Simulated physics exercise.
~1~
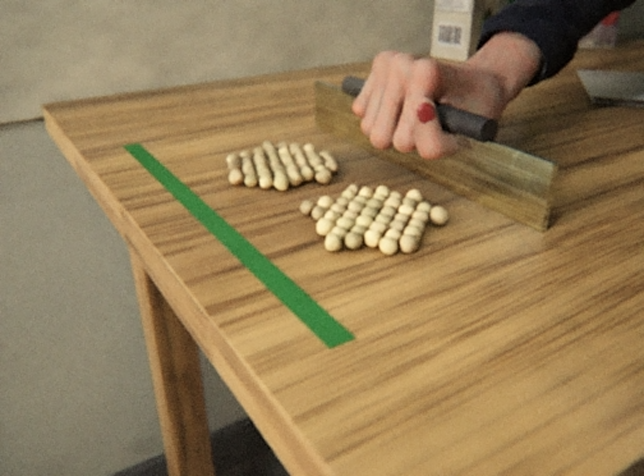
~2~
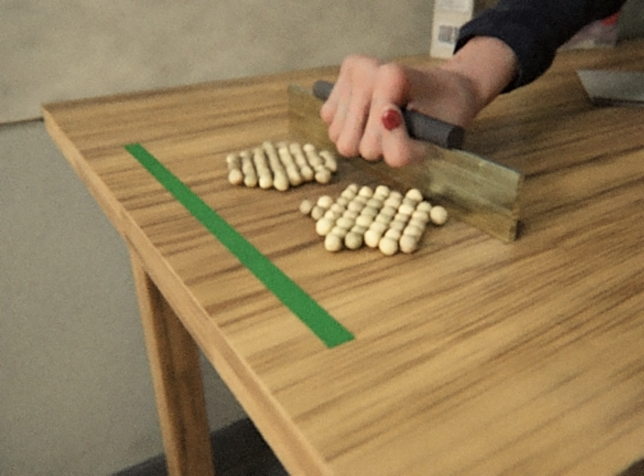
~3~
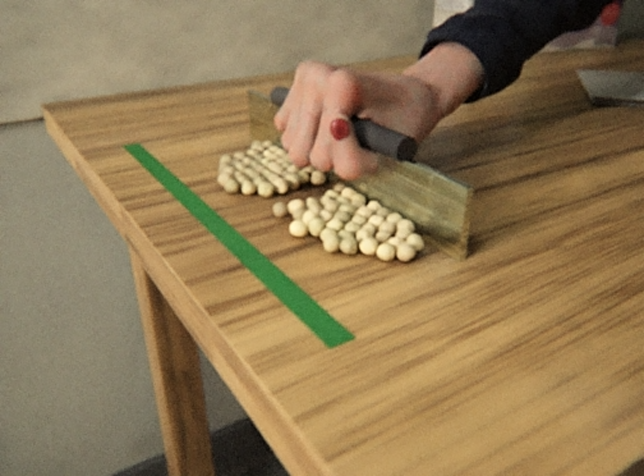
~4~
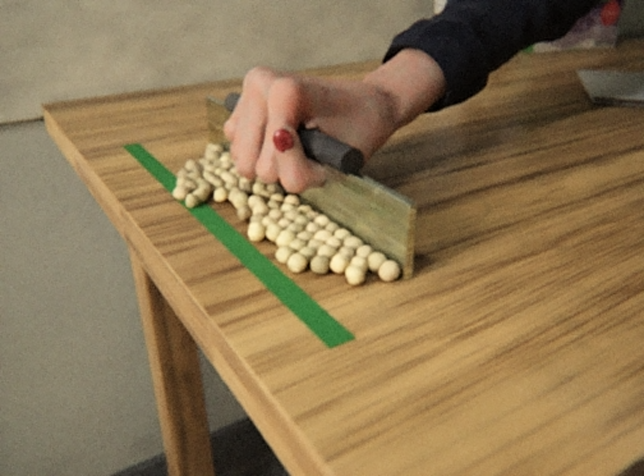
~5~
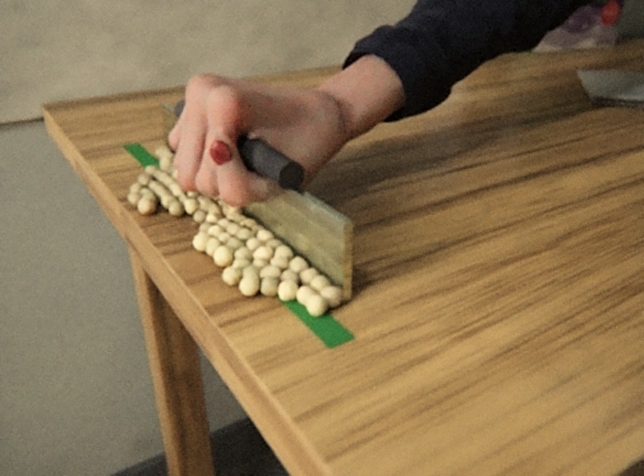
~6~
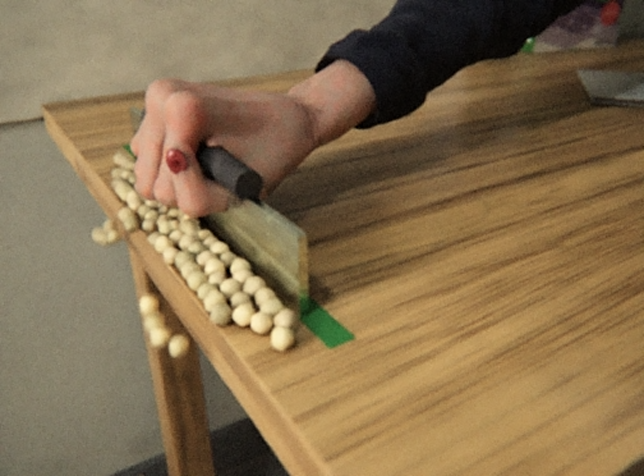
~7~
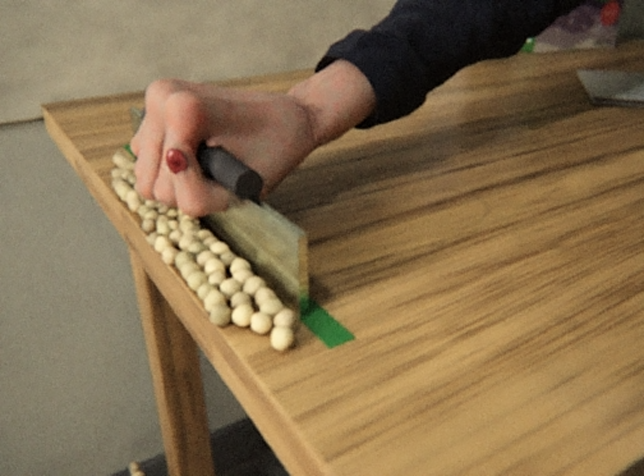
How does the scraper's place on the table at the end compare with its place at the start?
At the start the scraper is behind the two groups of beads, well to the right of the green tape. By the end it is much further left and nearer the viewer, standing at the green tape close to the table's edge.
